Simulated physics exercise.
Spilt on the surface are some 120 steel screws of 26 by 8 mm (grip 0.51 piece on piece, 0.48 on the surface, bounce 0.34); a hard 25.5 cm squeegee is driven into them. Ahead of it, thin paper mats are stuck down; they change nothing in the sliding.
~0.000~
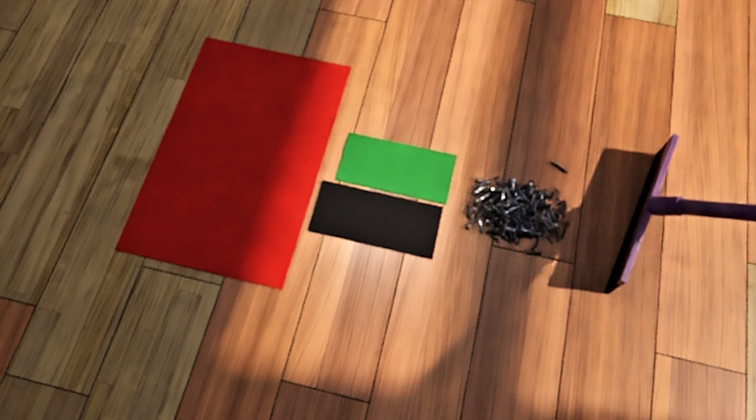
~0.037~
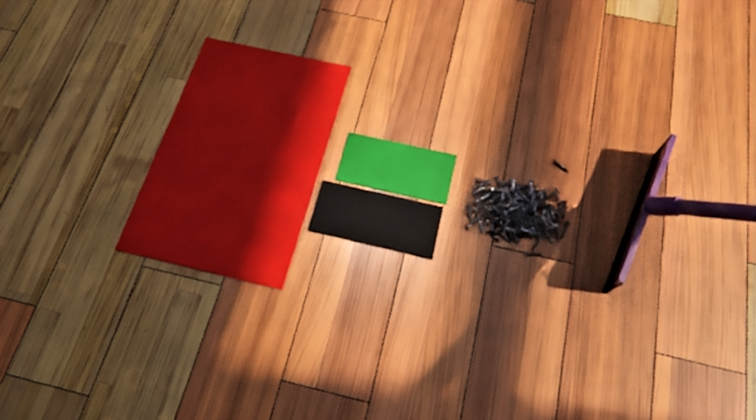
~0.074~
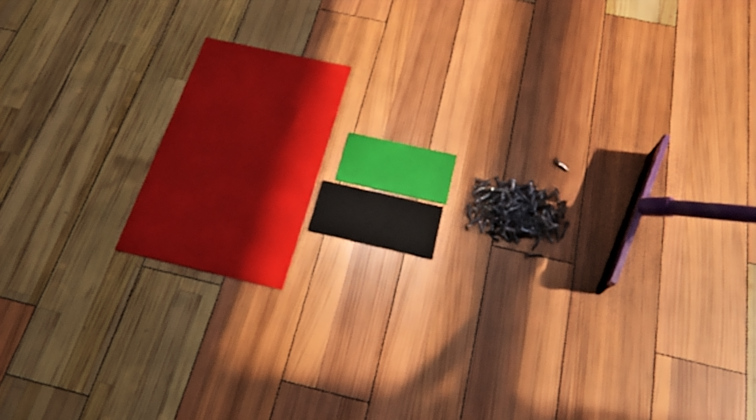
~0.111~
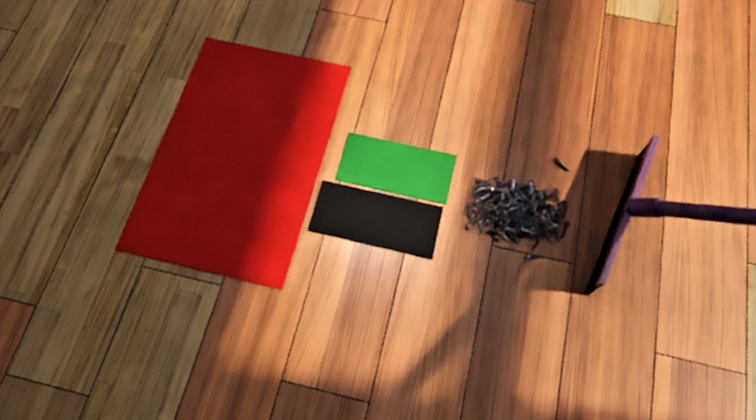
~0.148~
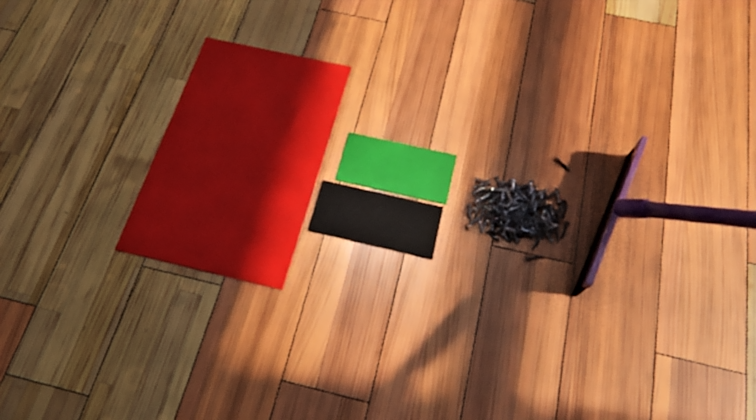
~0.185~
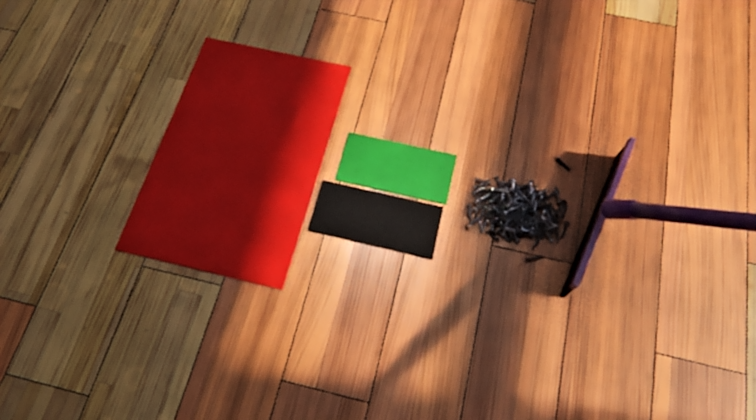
A large red mat lies flat on the left of a sunlit, shadow-streaked wooden plank floor, seen from above at a slant. To its right are a small green mat above a black one, then a loose pile of dark metal screws and a purple squeegee. The squeegee slides slowly left towards the pile, which stays almost unchanged, while the camera remains still.
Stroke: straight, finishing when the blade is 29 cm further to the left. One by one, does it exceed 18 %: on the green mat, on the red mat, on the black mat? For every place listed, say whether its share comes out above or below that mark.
Green mat - above, red mat - below, black mat - above.
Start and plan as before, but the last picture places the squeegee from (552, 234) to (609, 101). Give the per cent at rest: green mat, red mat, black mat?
Green mat 35, red mat 0, black mat 5.
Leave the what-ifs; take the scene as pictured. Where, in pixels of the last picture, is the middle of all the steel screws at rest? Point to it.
Around (426, 197).
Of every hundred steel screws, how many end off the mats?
Roughly 20 percent.
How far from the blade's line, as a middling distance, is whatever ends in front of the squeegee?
Middle value: Near 3 cm.
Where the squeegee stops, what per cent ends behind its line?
Close to 0 in a hundred, I'd say.
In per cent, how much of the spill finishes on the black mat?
It comes to some 40 percent.
Then, at 0.45 s, squeegee 19 cm from its start, spill 11 cm wide; off the mats 100 %.
Then, at 0.71 s, squeegee 31 cm from its start, spill 16 cm wide; black mat 40 %, green mat 40 %, off the mats 20 %.
Then, at 0.93 s, squeegee 31 cm from its start, spill 17 cm wide; black mat 40 %, green mat 40 %, off the mats 20 %.
At rest (1.4 s), black mat 40 %, green mat 40 %, red mat 0 %, off the mats 20 %.
